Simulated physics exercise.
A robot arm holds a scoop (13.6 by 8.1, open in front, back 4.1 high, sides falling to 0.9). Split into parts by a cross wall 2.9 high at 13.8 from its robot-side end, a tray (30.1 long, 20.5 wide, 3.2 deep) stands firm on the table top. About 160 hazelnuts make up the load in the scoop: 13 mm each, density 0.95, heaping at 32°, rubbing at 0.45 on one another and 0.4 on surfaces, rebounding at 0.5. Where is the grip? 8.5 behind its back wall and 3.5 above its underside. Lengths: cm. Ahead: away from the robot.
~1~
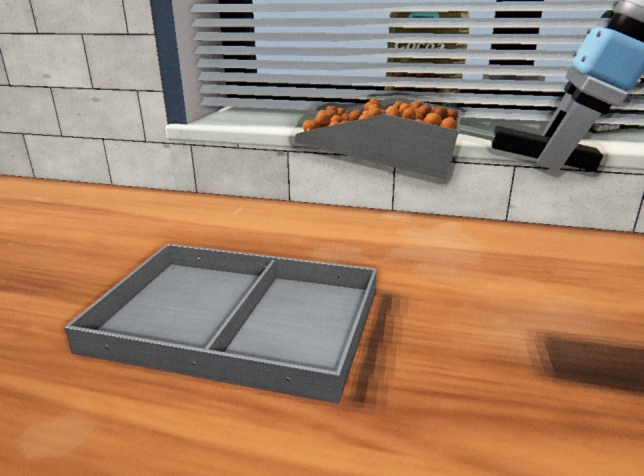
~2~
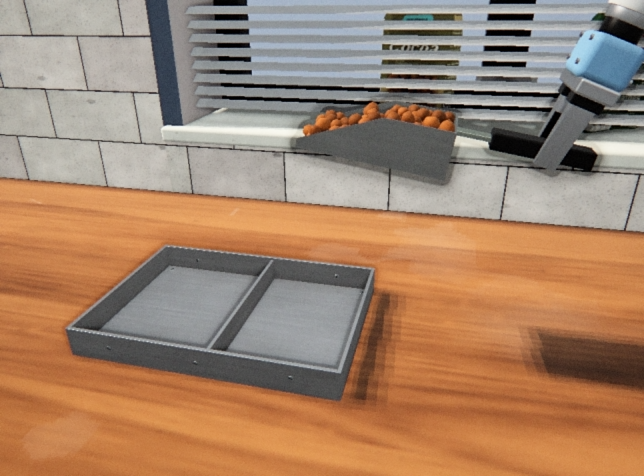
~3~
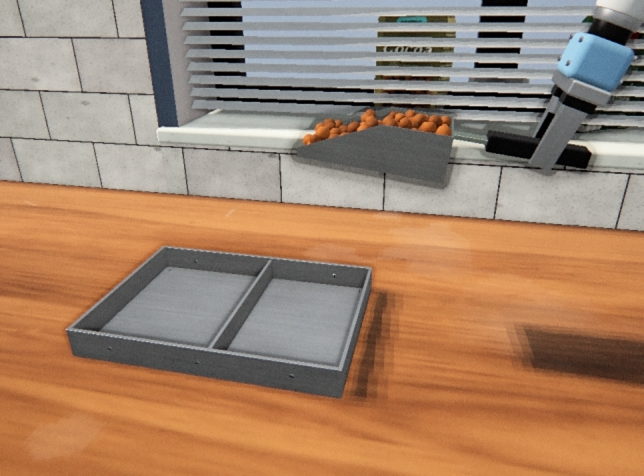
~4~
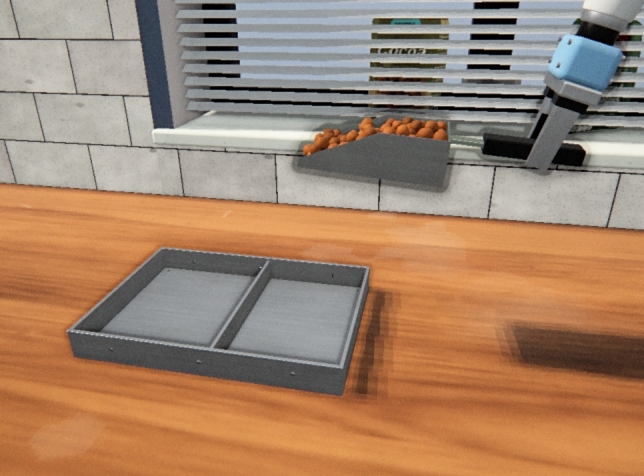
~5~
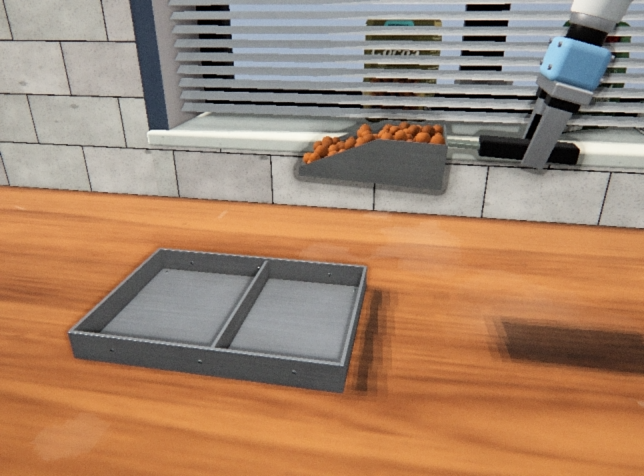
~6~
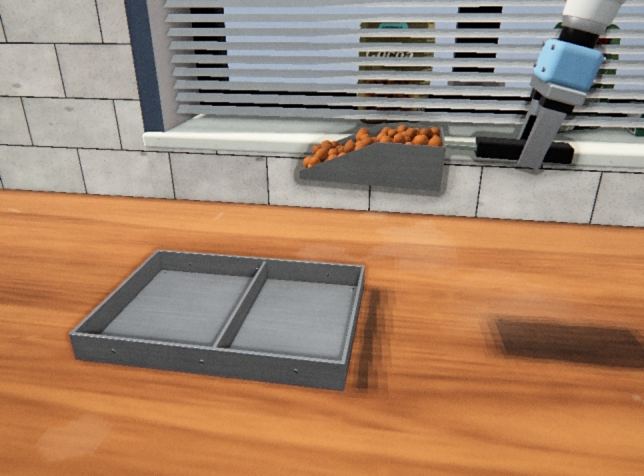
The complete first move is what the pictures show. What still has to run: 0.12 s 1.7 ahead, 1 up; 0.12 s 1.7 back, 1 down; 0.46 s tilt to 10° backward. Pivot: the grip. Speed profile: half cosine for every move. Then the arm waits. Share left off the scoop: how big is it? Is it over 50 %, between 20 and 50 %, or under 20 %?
It is under 20 %.
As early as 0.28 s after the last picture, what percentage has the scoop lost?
I'd put it at some 5 per cent at that point.
Then, 0.28 s on, tilted 2° backward, highest piece 25 above the table; 153 on the scoop, 11 in flight or on a rim.
Then, 0.56 s on, tilted 8° backward, highest piece 26 above the table; 151 on the scoop, 13 in the robot-side part.
Then, 0.90 s on, tilted 10° backward, highest piece 26 above the table; 151 on the scoop, 13 in the robot-side part.
Then, 1.95 s on, tilted 10° backward, highest piece 26 above the table; 151 on the scoop, 13 in the robot-side part.
In the end, 151 on the scoop, 13 in the robot-side part. That is 8 % off the scoop.
